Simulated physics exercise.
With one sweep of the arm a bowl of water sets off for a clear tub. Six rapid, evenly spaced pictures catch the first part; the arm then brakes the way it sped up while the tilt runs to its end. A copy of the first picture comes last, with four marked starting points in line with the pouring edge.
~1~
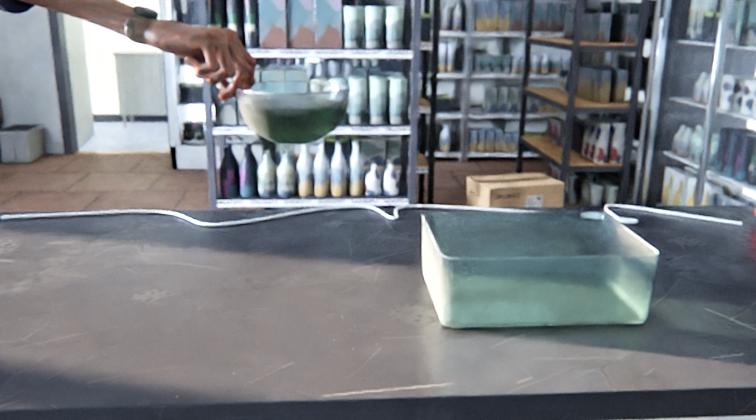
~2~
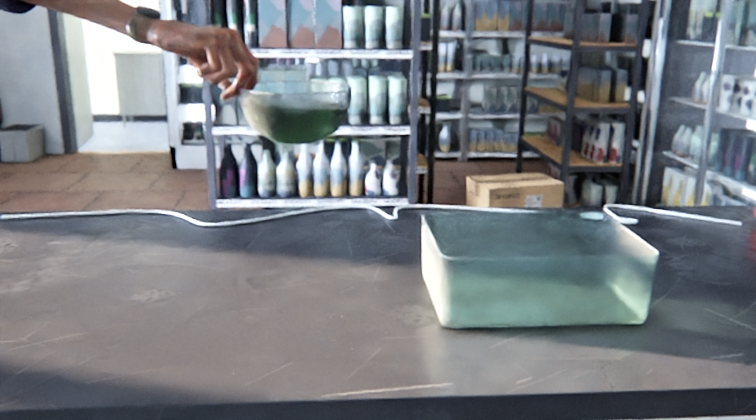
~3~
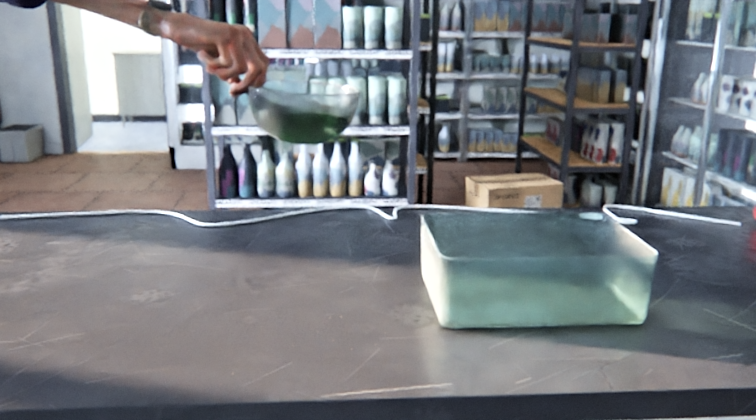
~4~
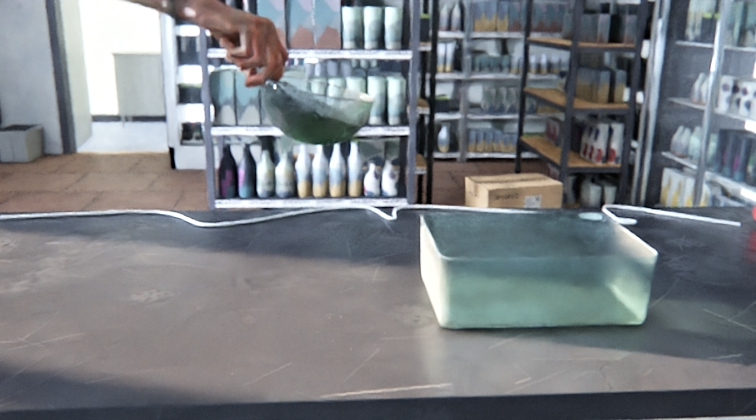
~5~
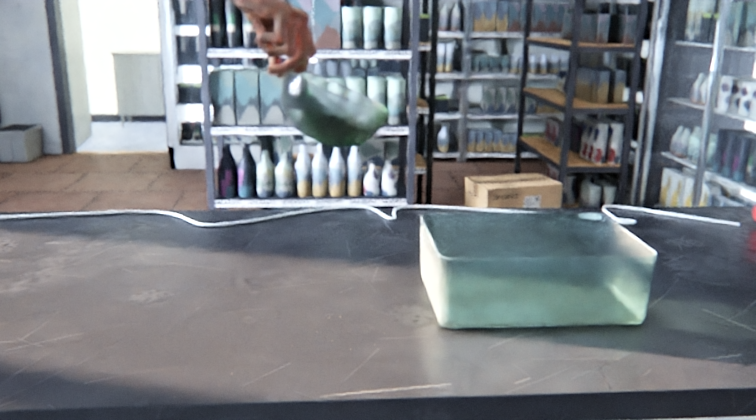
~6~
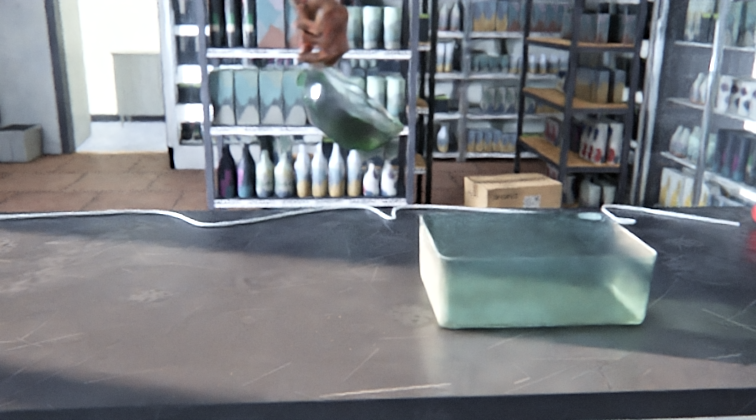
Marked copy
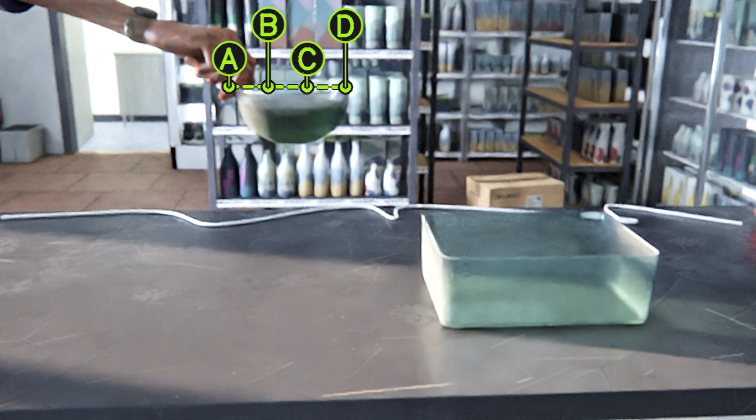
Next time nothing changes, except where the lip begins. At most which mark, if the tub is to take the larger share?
Choose B.
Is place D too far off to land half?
No, that is safe.
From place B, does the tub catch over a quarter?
Yes, it does.
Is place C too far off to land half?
No, not at all.
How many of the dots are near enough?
Three.
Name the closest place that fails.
That would be A.
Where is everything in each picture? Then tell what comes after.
Upright, lip at (347, 87); tub from (439, 325) to (646, 320); nothing has left yet, in the first picture.
Upright, lip at (350, 87); nothing has left yet, in the second picture.
Tipped about 3°, lip at (358, 90); nothing has left yet, in the third picture.
Tipped about 11°, lip at (372, 98); nothing has left yet, in the fourth picture.
Tipped about 23°, lip at (388, 110); water is over the rim, down to (280, 76), in the fifth picture.
Tipped about 38°, lip at (403, 125); water is over the rim, down to (303, 84), in the sixth picture.
On the marked copy, A at (229, 86); B at (268, 86); C at (307, 86); D at (345, 87).
Choosing A, about 14 % lands in the tub, 82 % falls short and 4 % goes beside or beyond.
Choosing B, about 68 % lands in the tub, 22 % falls short and 10 % goes beside or beyond.
Choosing C, about 79 % lands in the tub, 6 % falls short and 15 % goes beside or beyond.
Choosing D, about 76 % lands in the tub, 4 % falls short and 20 % goes beside or beyond.
